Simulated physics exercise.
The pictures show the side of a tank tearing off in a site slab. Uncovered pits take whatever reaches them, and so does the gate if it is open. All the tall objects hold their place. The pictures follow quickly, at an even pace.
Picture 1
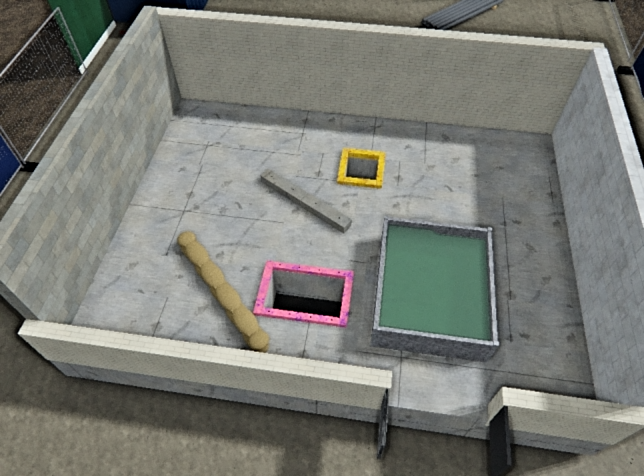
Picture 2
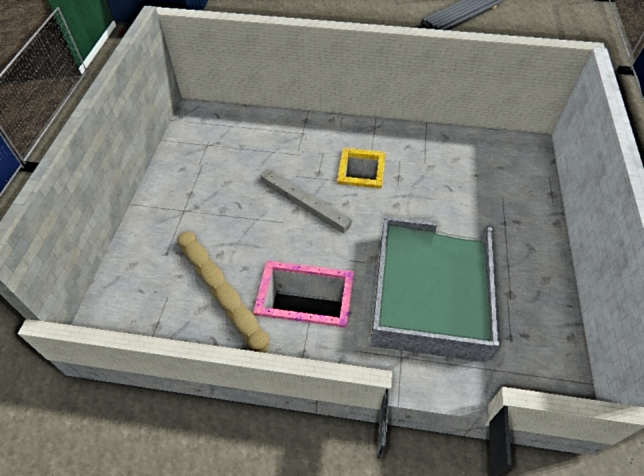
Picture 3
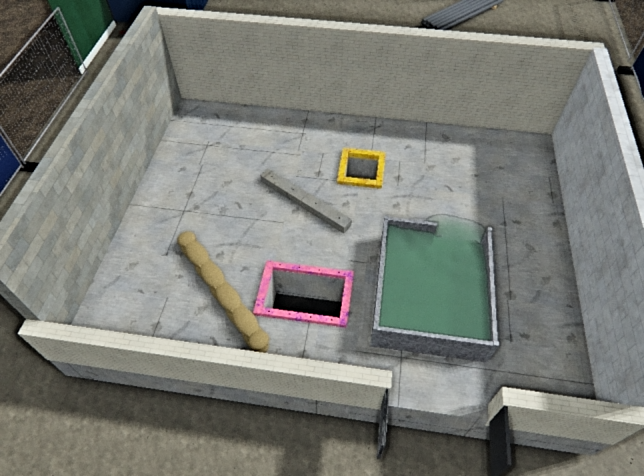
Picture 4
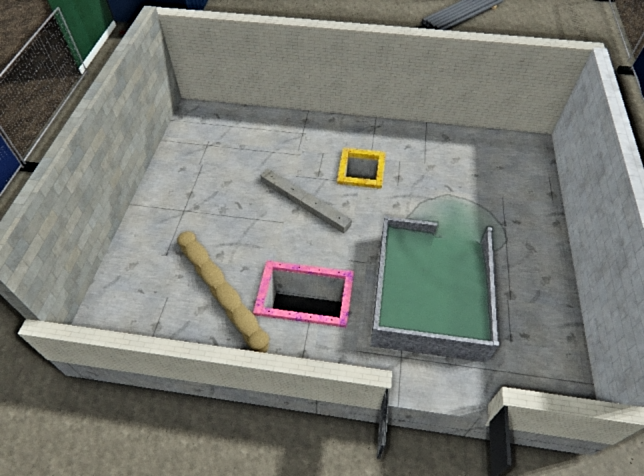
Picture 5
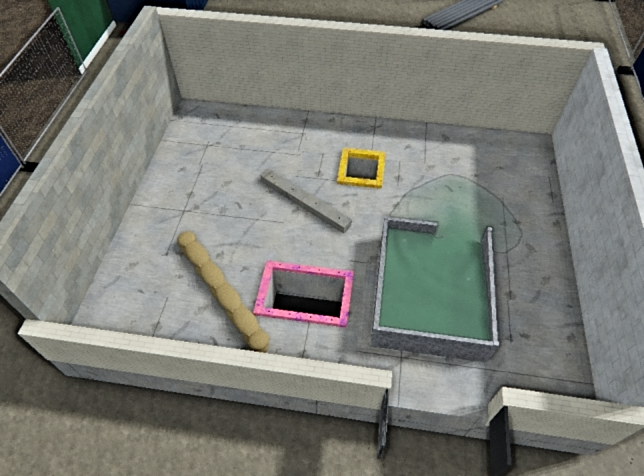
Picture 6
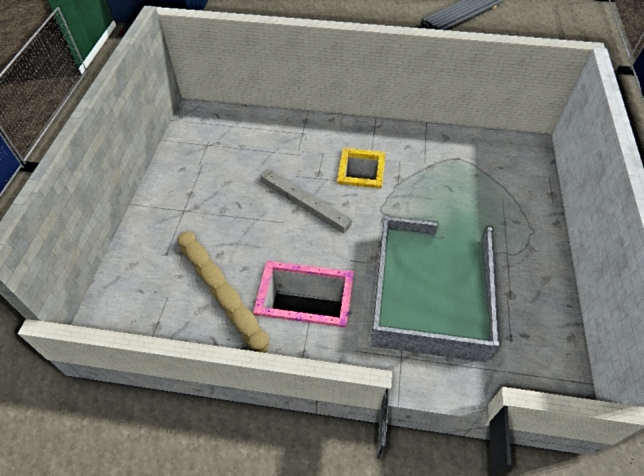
A walled concrete slab with pale block walls and a gap in the near side is seen from above at a steady angle. A grey-rimmed tank of green water stands at the right, with a pink-edged opening beside it, a knobbly tan pole at left, a grey beam and a small yellow-edged opening behind. Part of the tank's far side breaks away, and water pours out, spreading thinly across the slab towards the back.
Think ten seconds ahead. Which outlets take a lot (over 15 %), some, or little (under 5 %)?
The gate takes under 5 %; the pink pit takes under 5 %; the yellow pit takes under 5 %.
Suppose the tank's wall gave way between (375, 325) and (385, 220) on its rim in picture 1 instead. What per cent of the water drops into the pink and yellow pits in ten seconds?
In per cent: Pink 20, yellow 0.
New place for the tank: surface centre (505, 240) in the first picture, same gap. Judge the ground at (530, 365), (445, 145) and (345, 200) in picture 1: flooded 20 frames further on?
In turn: Clear, awash, dry.
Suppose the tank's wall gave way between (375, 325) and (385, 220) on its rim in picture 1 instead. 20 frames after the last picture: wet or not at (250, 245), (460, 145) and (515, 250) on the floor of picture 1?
As listed: Awash, dry, free of water.
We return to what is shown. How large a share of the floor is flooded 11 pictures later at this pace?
Near 25 in a hundred.
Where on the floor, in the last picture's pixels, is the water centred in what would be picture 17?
Near (448, 235).
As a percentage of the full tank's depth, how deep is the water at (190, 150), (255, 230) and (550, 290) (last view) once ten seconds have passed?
In that order: 12, 0 and 6 per cent.
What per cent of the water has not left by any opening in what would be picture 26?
Roughly 100 per cent.
A moment on, water covers 20 % of the floor; the gate 0 %, the pink pit 0 %, the yellow pit 0 %.
Next, water covers 25 % of the floor; the gate 0 %, the pink pit 0 %, the yellow pit 0 %.
Then, water covers 30 % of the floor; the gate 0 %, the pink pit 0 %, the yellow pit 0 %.
Later, water covers 50 % of the floor; the gate 0 %, the pink pit 0 %, the yellow pit 0 %.
In the end, water covers 70 % of the floor; the gate 0 %, the pink pit 0 %, the yellow pit 0 %.
